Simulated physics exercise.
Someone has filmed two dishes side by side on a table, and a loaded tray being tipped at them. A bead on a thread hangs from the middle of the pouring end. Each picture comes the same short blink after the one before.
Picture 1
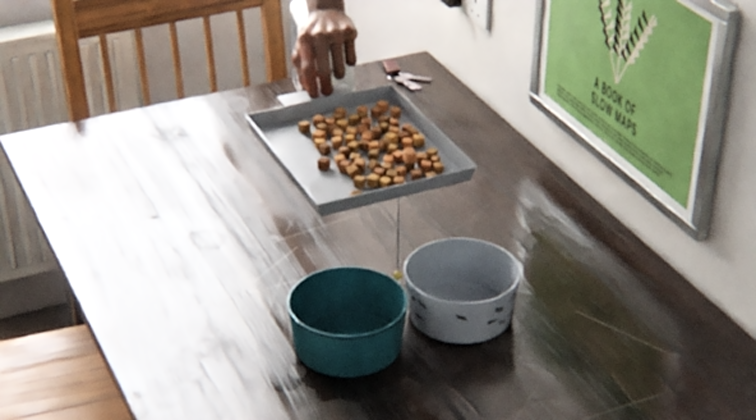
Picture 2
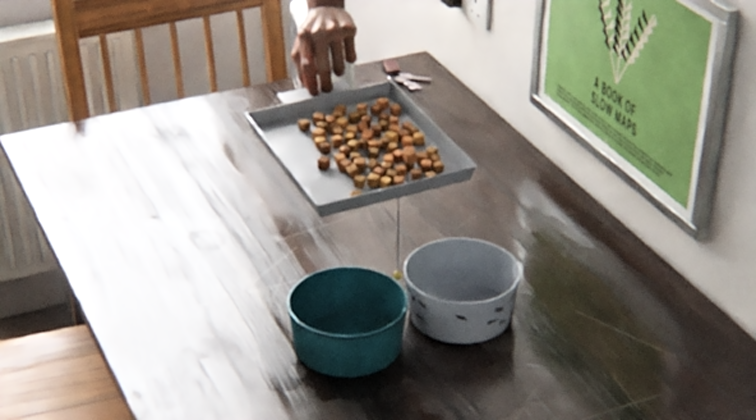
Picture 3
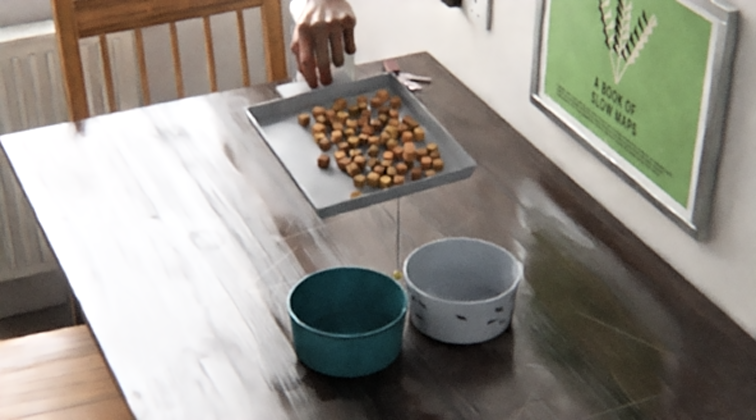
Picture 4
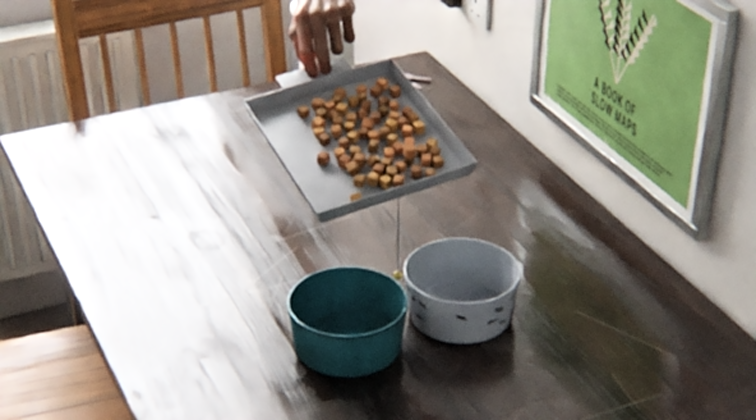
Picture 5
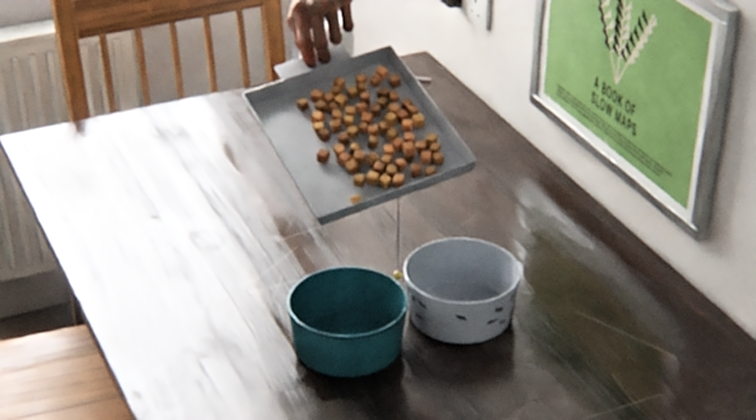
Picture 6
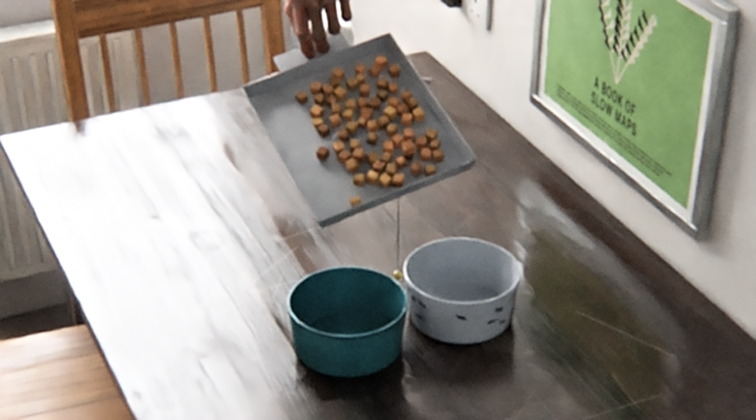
A hand raised the far side of a gray tray scattered with small brown chunks above a teal bowl and a pale one, while its near edge gradually slanted lower at the left corner.
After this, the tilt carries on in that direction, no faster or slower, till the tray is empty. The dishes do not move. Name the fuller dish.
The left dish gets more.
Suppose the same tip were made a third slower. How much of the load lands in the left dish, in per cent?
About 70 per cent.
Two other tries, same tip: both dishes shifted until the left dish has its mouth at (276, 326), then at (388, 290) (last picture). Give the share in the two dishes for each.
The first gives 80 %, the second 40 %.
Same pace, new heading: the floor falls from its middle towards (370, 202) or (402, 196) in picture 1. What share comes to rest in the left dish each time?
Roughly 70 per cent, and 20 per cent.
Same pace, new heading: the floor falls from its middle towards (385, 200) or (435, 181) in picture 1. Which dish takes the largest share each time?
One: The left dish. Two: Right.
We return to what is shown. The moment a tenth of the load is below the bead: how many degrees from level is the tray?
At some 105 degrees.
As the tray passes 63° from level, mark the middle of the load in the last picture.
Close to (350, 172).
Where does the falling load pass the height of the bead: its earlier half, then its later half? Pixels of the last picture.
Early half (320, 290), late half (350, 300).
Soon after the last picture, tray tipped steeply; nearly all on the tray; a stray few in the air.
A little later, tray tipped right over; nearly all on the tray; a stray few in the left dish; a small part in the air.
Later still, tray tipped past a quarter turn; nearly all in the left dish; a small part outside both.
At rest, tray tipped past a quarter turn; nearly all in the left dish; none in the right dish; a small part outside both.
